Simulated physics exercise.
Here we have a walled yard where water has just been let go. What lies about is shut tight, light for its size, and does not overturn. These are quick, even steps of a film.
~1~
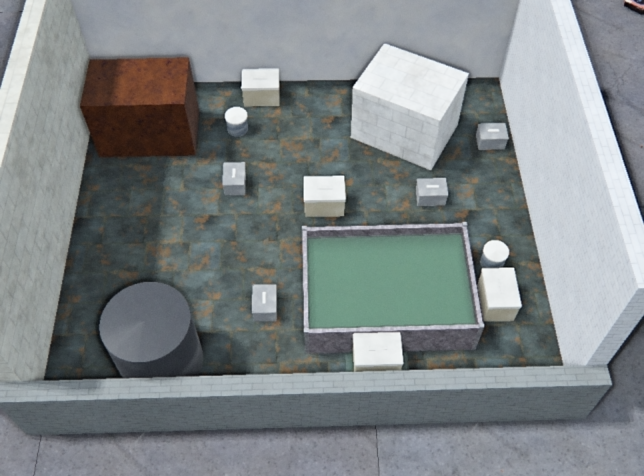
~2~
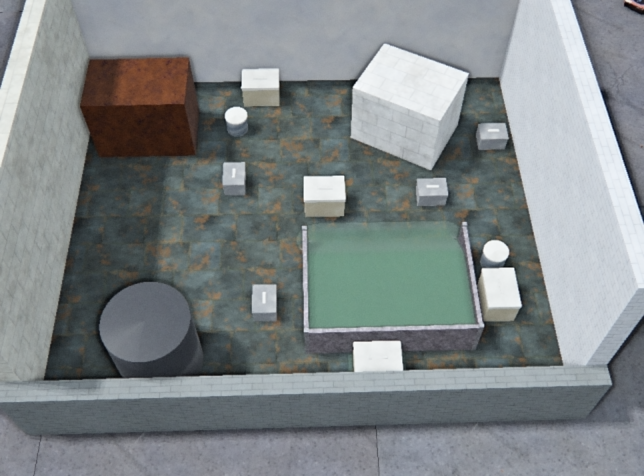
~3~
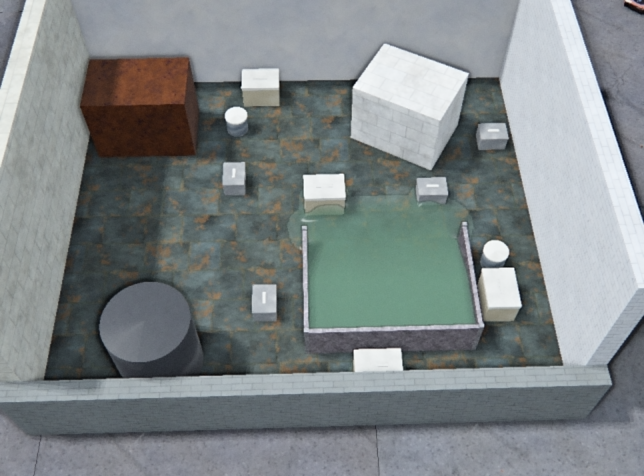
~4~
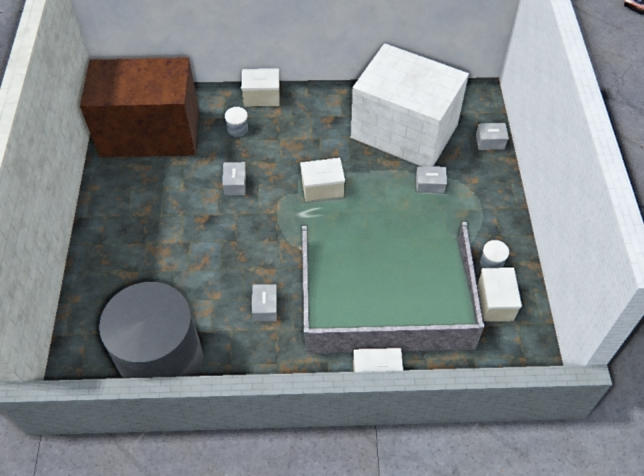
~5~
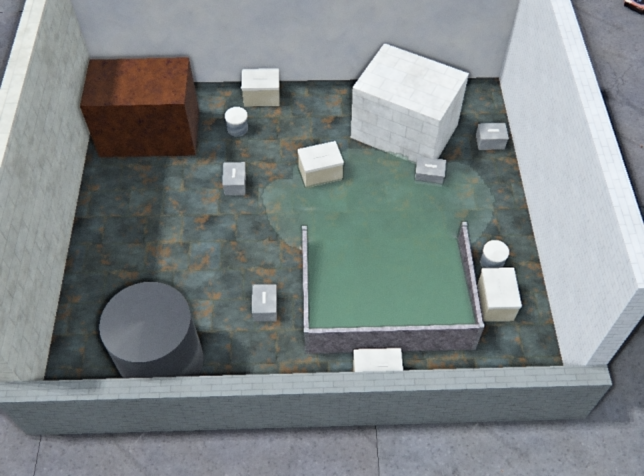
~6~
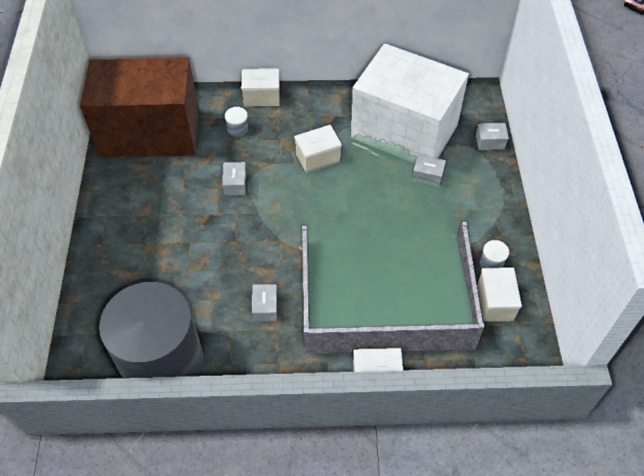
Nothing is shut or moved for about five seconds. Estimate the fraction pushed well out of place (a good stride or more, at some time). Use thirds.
That comes to between one and two thirds.
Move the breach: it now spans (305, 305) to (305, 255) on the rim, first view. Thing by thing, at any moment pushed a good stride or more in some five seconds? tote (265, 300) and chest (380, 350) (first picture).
One after the other: Swept aside, moved that far.
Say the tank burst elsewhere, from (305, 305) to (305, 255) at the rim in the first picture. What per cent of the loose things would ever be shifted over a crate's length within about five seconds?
Close to 30 %.
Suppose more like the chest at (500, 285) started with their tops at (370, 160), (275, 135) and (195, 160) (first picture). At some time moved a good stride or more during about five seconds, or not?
In turn: Yes, pushed that far, pushed that far.
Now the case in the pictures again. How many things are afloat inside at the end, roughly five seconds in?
It comes to 6.
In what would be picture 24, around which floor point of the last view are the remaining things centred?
Near (314, 183).
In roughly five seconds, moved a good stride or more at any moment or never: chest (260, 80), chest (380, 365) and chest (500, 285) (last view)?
In turn: Yes, no, short of that.
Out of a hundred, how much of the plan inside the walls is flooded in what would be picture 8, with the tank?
I make it 30 per cent.
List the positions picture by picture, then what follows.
In the first frame, a chest at (324, 188), on the bottom; a tote at (432, 187) rests on the ground; 0 of 10 have shifted.
In the second frame, a chest at (324, 188) rests on the ground; a tote at (432, 187), on the bottom; 1 of 10 have shifted.
In the third frame, a chest at (324, 186) rests on the ground, close to its start; a tote at (432, 186), on the bottom; 1 of 10 have shifted.
In the fourth frame, a chest at (323, 172), on the bottom, close to its start; a tote at (432, 175) rests on the ground, close to its start; 3 of 10 have shifted.
In the fifth frame, a chest at (320, 156) rests on the ground, a stride from its start; a tote at (431, 166) rests on the ground, a stride from its start; 3 of 10 have shifted.
In the sixth frame, a chest at (318, 140) rests on the ground, a stride from its start; a tote at (430, 165) floats, a stride from its start; 3 of 10 have shifted.
A moment on, 1 of 10 are well off their spots; 1 afloat.
Next, 4 of 10 are well off their spots; 5 afloat.
Later, 5 of 10 are well off their spots; 5 afloat.
In the end, 6 of 10 are well off their spots, and 6 have been at some point; 6 afloat.
